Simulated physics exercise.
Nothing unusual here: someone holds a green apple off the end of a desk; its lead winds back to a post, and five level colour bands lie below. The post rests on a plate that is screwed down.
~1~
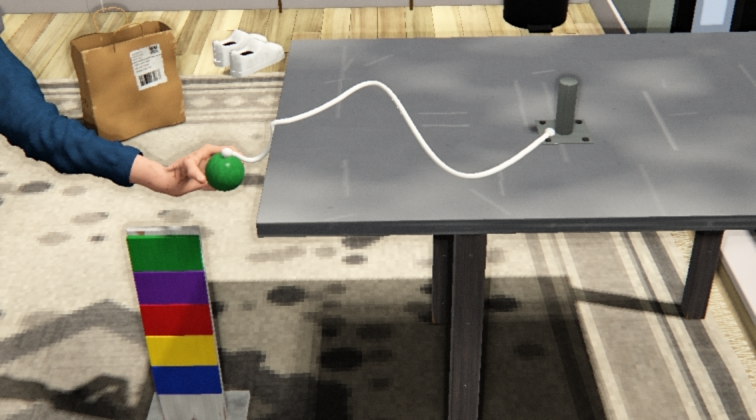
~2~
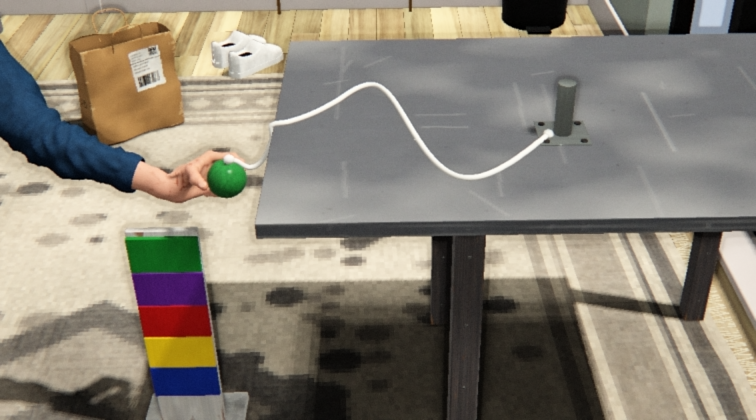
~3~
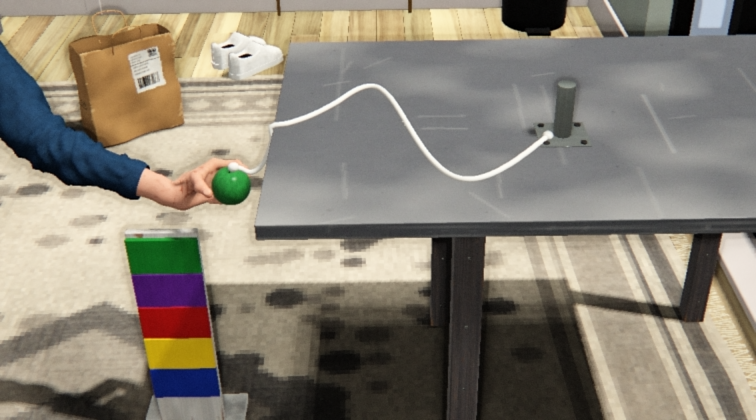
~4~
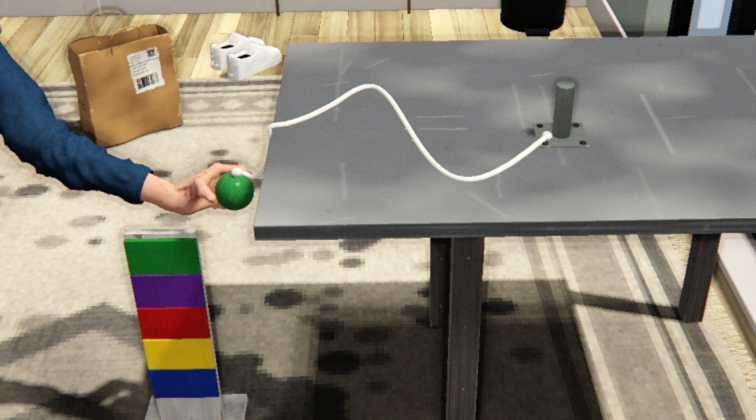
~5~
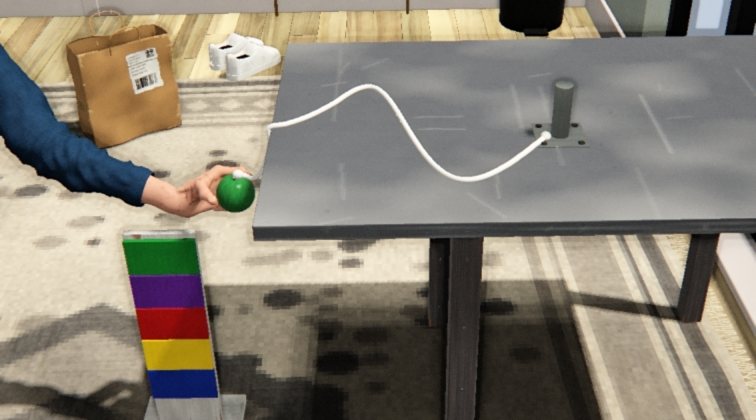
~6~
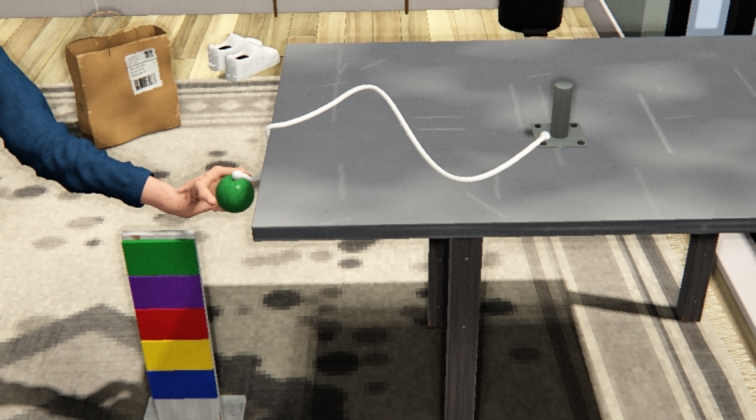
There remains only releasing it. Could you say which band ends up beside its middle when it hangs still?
Sure, it is blue.
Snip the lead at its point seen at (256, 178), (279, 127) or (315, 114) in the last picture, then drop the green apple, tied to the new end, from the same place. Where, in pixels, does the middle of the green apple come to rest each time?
The three cuts give roughly (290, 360), (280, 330) and (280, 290) respectively.
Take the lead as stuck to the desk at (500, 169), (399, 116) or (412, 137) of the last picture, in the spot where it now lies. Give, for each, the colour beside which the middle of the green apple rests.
First try yellow, second try purple, third try red.
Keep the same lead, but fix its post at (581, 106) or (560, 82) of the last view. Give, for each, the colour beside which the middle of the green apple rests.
Trial 1 - yellow; trial 2 - yellow.
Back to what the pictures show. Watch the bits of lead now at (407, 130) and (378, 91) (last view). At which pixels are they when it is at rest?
The first ends at (303, 144) and the second at (271, 203).
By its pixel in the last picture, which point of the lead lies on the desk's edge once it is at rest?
About (398, 115).
Early on, apple near (255, 308); level with red.
Midway, apple near (296, 383); level with blue.
Near the end, apple near (287, 391); level with blue.
Finally, apple near (290, 389); level with blue. Its middle rests at the blue band.
